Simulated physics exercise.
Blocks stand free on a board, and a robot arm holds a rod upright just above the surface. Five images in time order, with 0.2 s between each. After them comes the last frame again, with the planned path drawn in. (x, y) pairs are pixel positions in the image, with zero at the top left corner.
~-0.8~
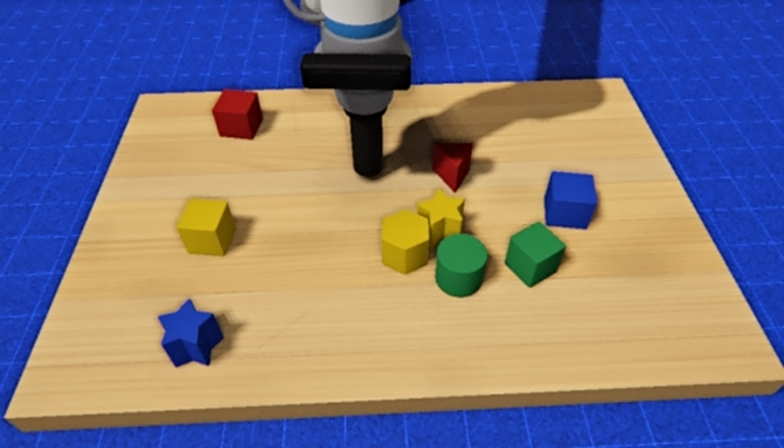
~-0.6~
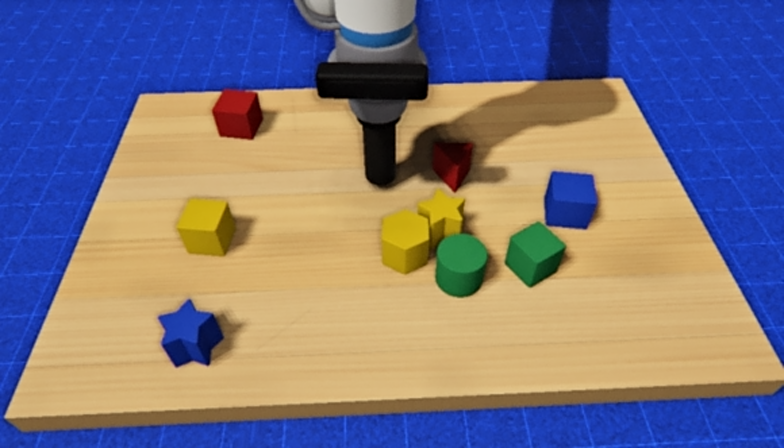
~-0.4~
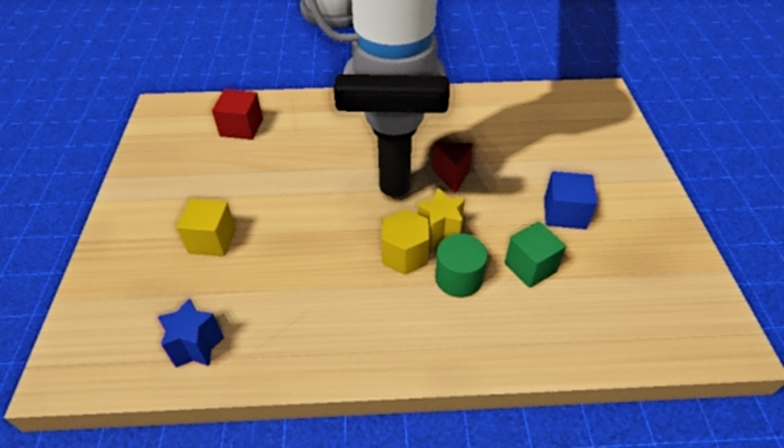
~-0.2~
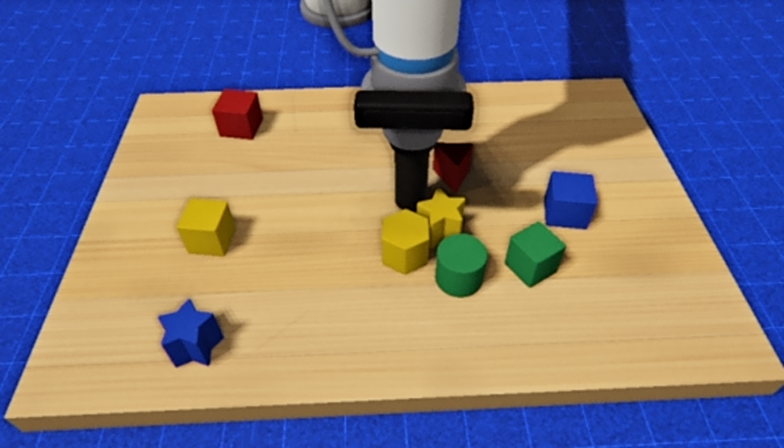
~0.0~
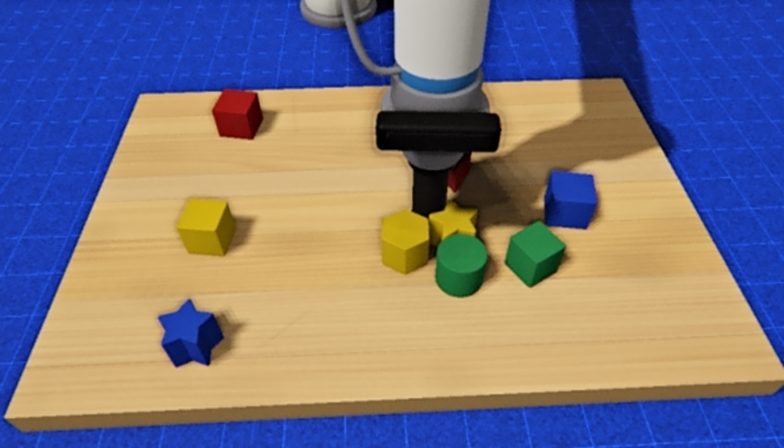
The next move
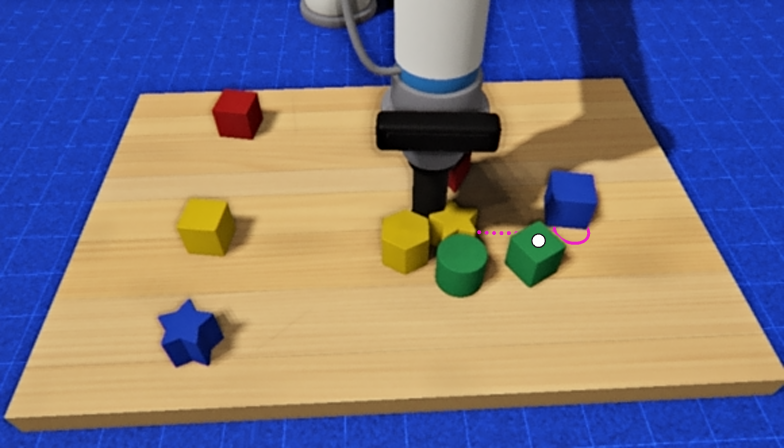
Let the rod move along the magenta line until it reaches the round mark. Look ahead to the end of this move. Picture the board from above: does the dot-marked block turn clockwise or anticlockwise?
Bird's-eye view: Counterclockwise.
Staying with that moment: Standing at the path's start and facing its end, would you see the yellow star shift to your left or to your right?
Sideways shift: Right.
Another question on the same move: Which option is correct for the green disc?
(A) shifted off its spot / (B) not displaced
A (shifted off its spot)
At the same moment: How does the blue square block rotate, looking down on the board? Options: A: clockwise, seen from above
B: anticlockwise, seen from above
It's B.
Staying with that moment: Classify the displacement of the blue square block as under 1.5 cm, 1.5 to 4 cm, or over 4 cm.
My prediction: Between 1.5 and 4 cm.
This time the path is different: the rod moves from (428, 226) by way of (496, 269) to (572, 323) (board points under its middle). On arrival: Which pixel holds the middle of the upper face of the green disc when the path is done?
Its top middle is near (502, 326).
Drawn move, from (428, 226) by way of (476, 232) and (524, 233) to (572, 230); the dot is on the green square block.
What follows on the original path. One third of the way, rod (477, 224); yellow star (487, 231), turned 40° clockwise; green disc (470, 261).
Two thirds of the way, rod (526, 225); yellow star (498, 232), turned 65° clockwise; green disc (470, 261); green square block (546, 246), turned 20° anticlockwise.
At the end, rod (574, 223); yellow star (498, 232), turned 65° clockwise; green disc (470, 261); green square block (546, 246), turned 20° anticlockwise; blue square block (594, 176), turned 40° anticlockwise.
